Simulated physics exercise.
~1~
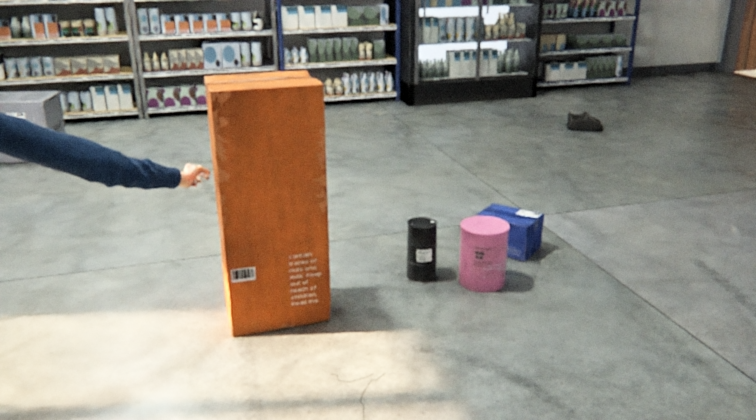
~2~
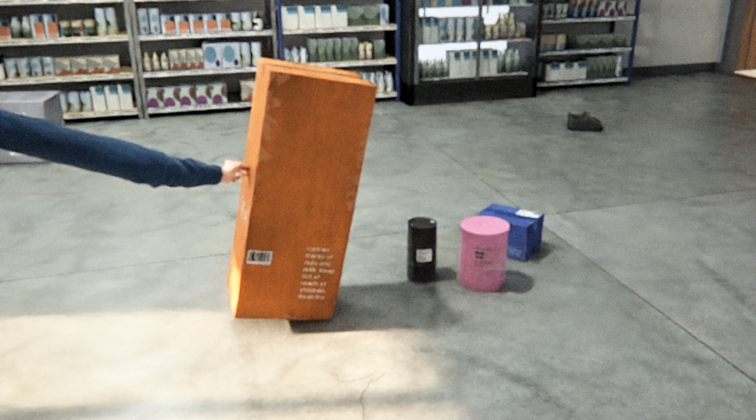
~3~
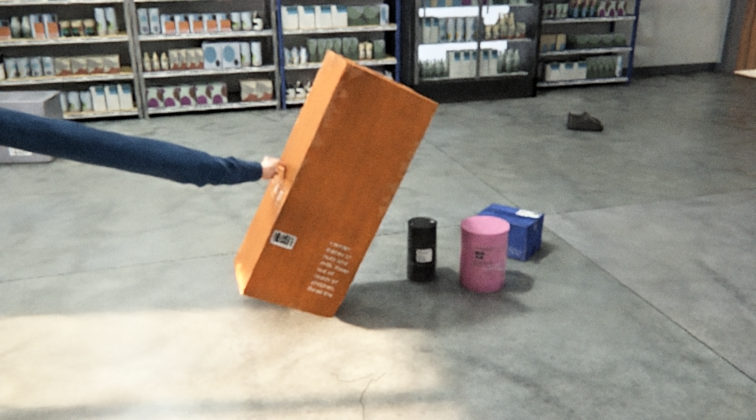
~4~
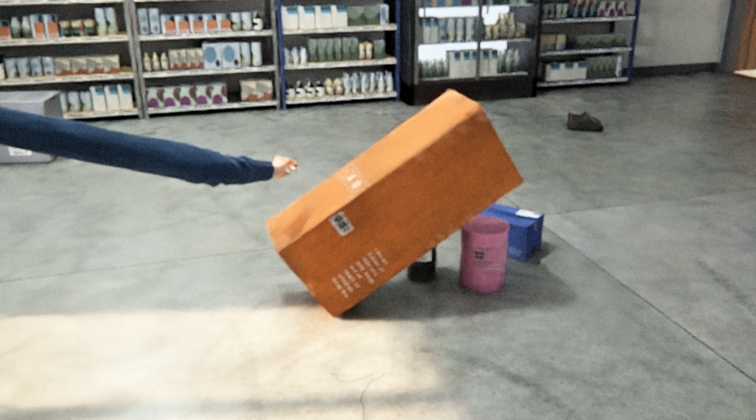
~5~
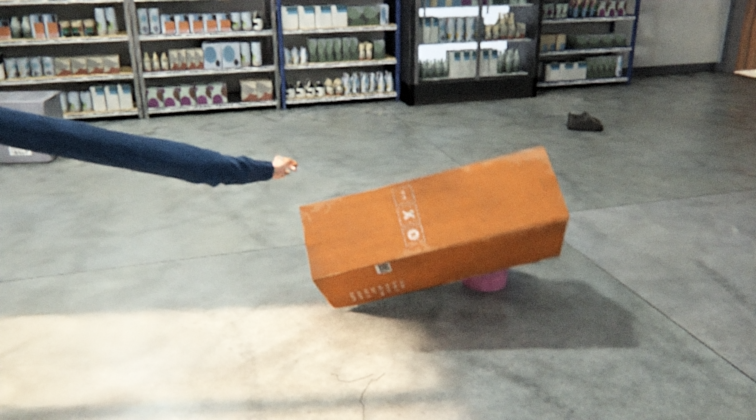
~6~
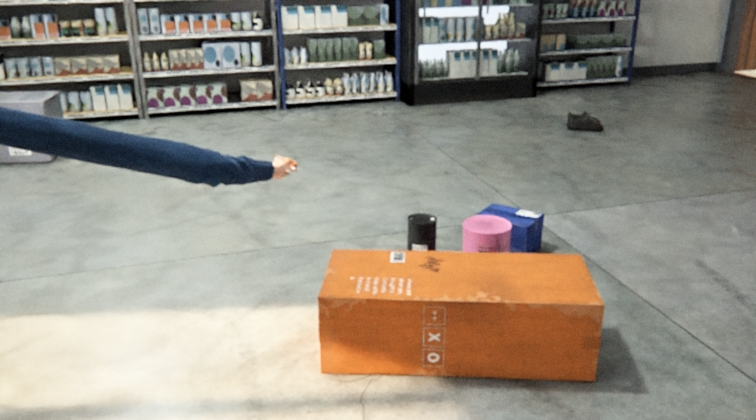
At the start, a tall orange box stands upright on a grey floor, with a black canister, a pink pail and a blue parcel to its right and stocked shelves behind. An arm in a dark blue sleeve reaches in from the left and pushes the box, which begins to lean right. The hand follows as the tilt steepens, then stops while the box keeps toppling. The box swings down in front of the smaller items, hiding them from view. It ends lying on its side on the floor, with the canister, pail and parcel still standing behind it.
